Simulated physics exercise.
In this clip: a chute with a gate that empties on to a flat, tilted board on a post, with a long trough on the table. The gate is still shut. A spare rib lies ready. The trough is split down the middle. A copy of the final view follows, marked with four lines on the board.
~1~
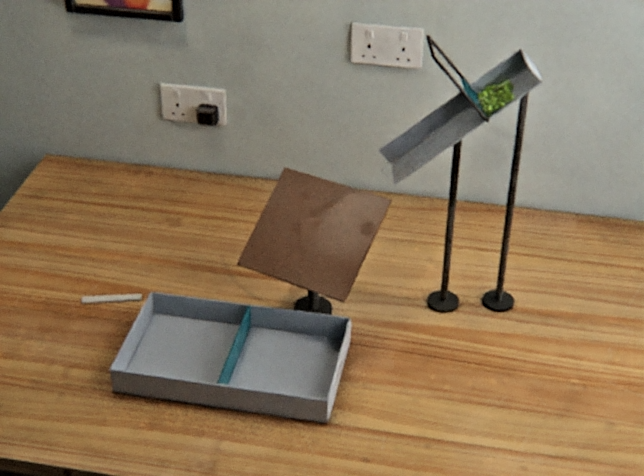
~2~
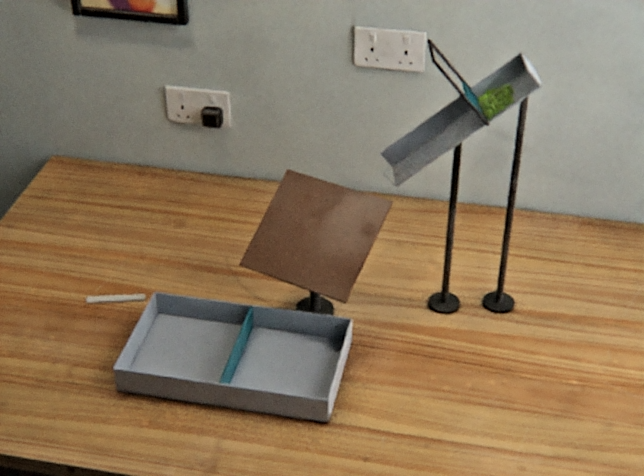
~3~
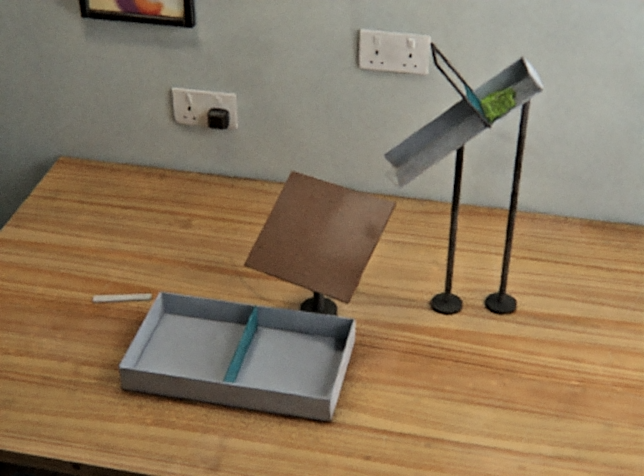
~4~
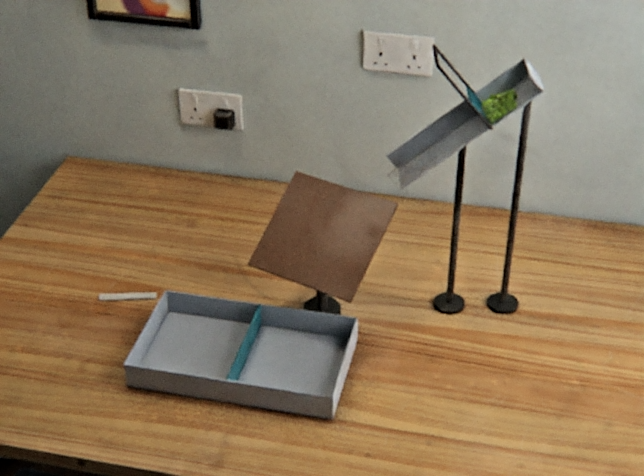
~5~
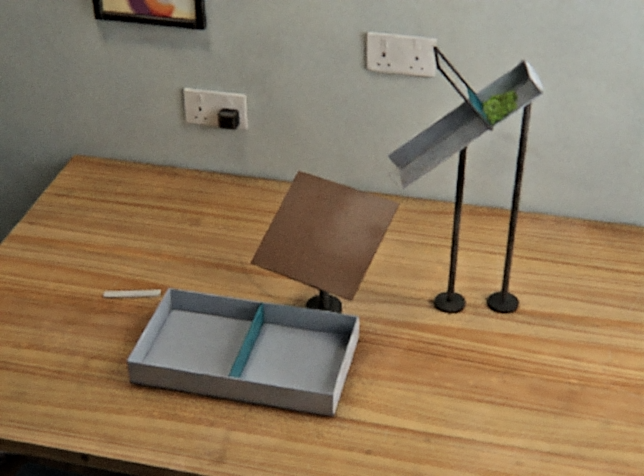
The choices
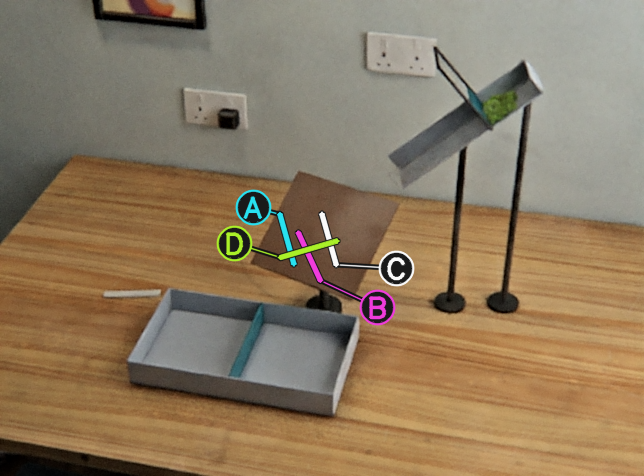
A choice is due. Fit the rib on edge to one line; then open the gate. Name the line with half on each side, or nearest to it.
Use line D.
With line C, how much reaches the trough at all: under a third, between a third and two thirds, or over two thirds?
It is over two thirds.
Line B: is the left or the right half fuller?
The right half.
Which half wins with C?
More lands on the right.
On the marked copy, line A from (279, 214) to (293, 263); line B from (298, 232) to (320, 280); line C from (321, 214) to (336, 264); line D from (336, 240) to (280, 257).
If A is chosen, of what is caught, about a tenth in the left half, almost all in the right.
If B is chosen, of what is caught, about a tenth in the left half, almost all in the right.
If C is chosen, of what is caught, just a few in the left half, almost all in the right.
If D is chosen, of what is caught, roughly two thirds in the left half, roughly a third in the right.
